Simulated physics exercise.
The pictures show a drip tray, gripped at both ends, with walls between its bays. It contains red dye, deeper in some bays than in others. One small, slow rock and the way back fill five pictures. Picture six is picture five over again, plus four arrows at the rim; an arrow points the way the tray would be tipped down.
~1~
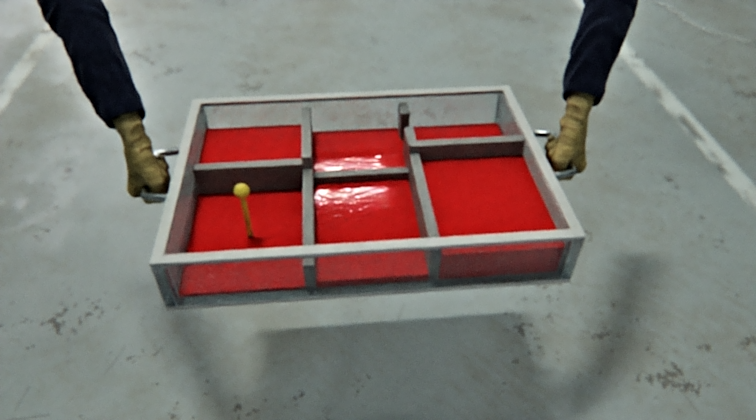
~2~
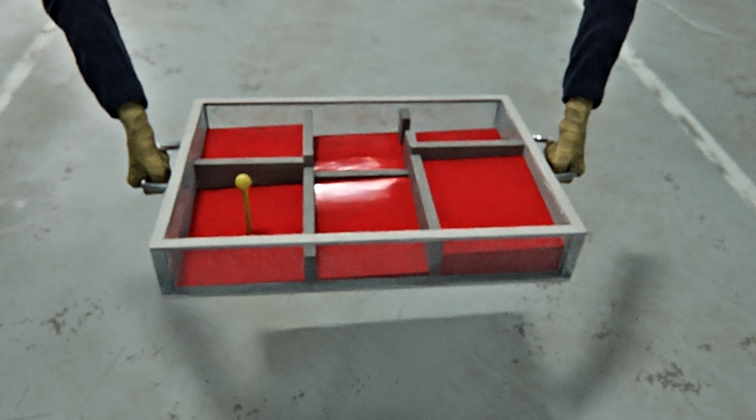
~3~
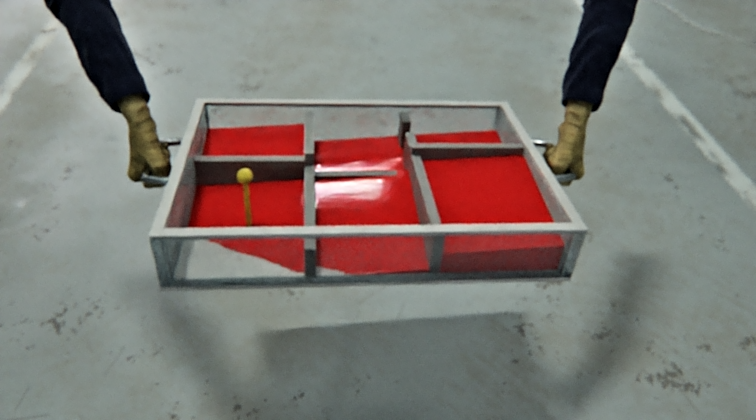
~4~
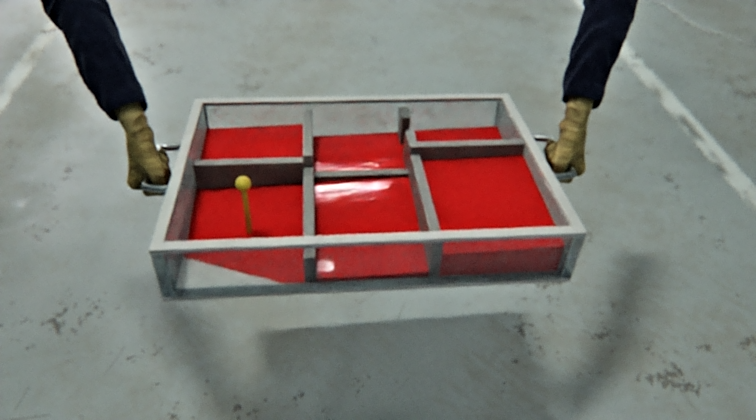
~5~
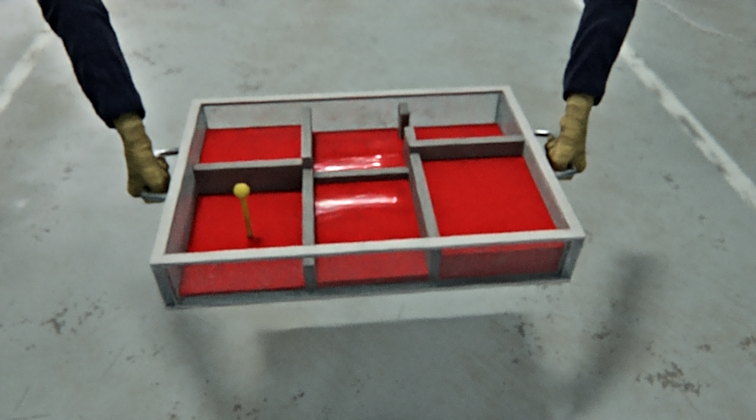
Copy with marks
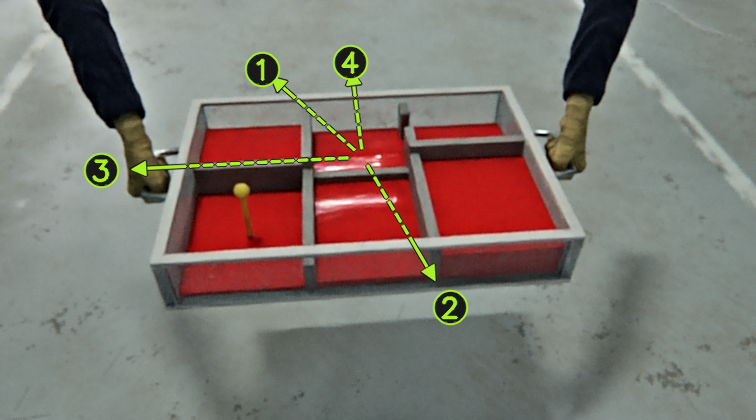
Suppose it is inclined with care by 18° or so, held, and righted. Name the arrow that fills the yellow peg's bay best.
The best arrow is 3.
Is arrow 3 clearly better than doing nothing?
Yes, it helps clearly.
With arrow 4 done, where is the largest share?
That is the front right bay.
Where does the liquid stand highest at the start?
It is the front right one.
On the marked copy, 1 ends at (275, 80); 2 ends at (432, 276); 3 ends at (136, 168); 4 ends at (352, 75).
If 1 is chosen, about 6 % of the liquid ends in the peg's bay; nothing spills.
If 2 is chosen, about 8 % of the liquid ends in the peg's bay; about 3 % goes over the rim.
If 3 is chosen, about 18 % of the liquid ends in the peg's bay; nothing spills.
If 4 is chosen, about 6 % of the liquid ends in the peg's bay; nothing spills.
